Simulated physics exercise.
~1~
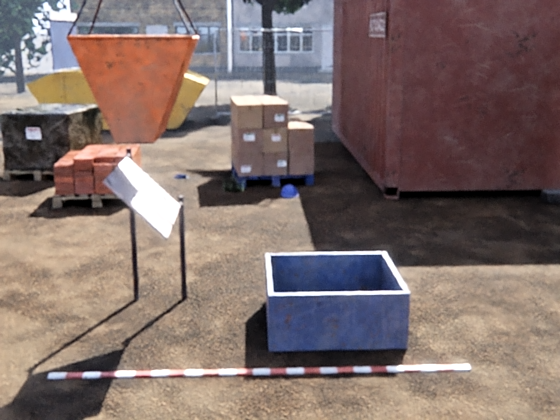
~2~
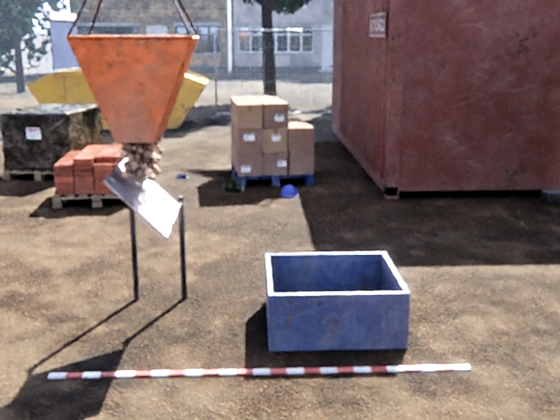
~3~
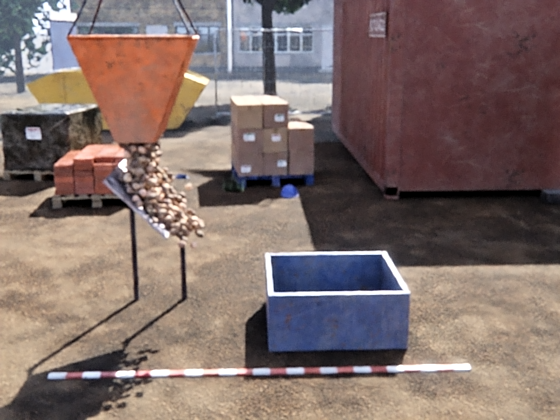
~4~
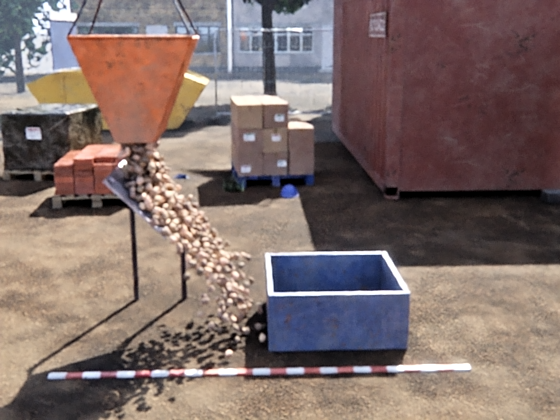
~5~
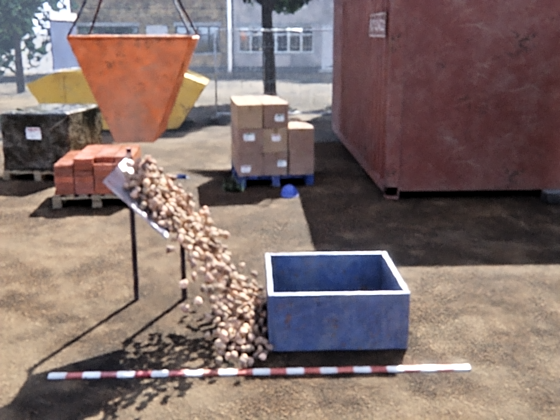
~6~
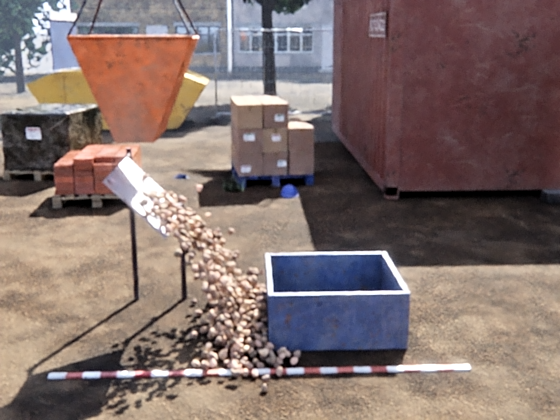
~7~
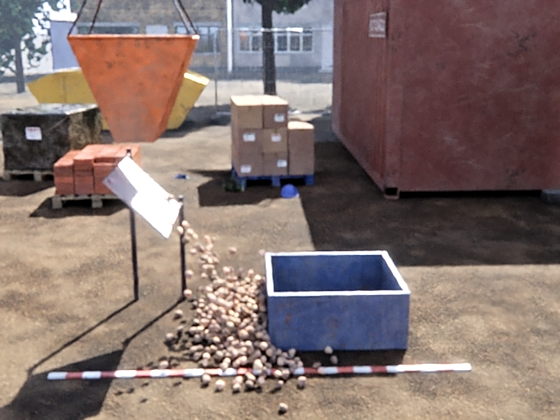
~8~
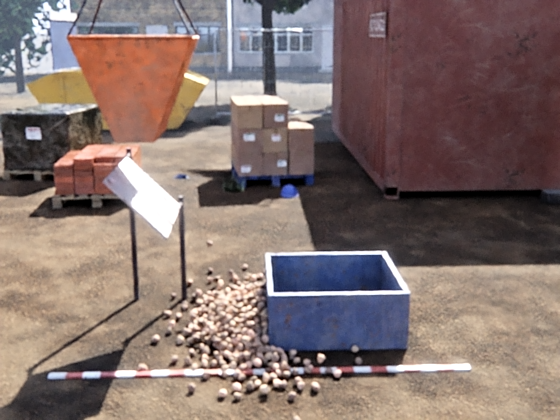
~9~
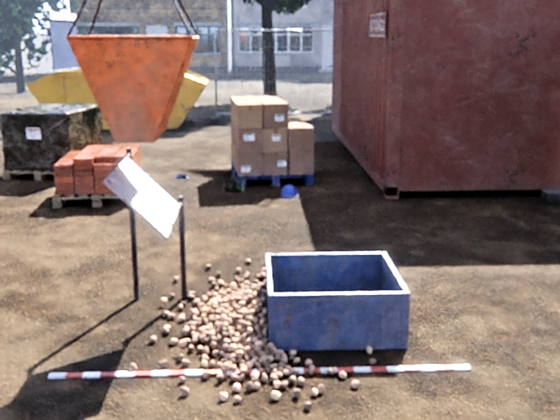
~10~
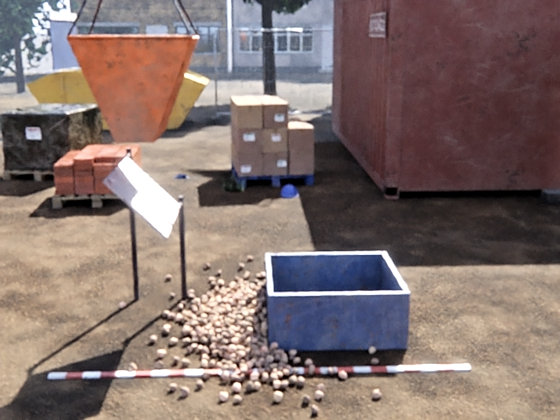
A sunlit dirt yard with a fence and building behind is seen from the side by a still camera. An orange skip hangs at the left above a sloping pale plate on dark legs, with an open blue bin to the right, a red and white staff in front, and boxes and a large red container behind. Brown stones pour from the skip's bottom, slide down the plate and drop short of the bin. They heap against its left side and scatter across the staff, some rolling along its front, while none is seen inside.
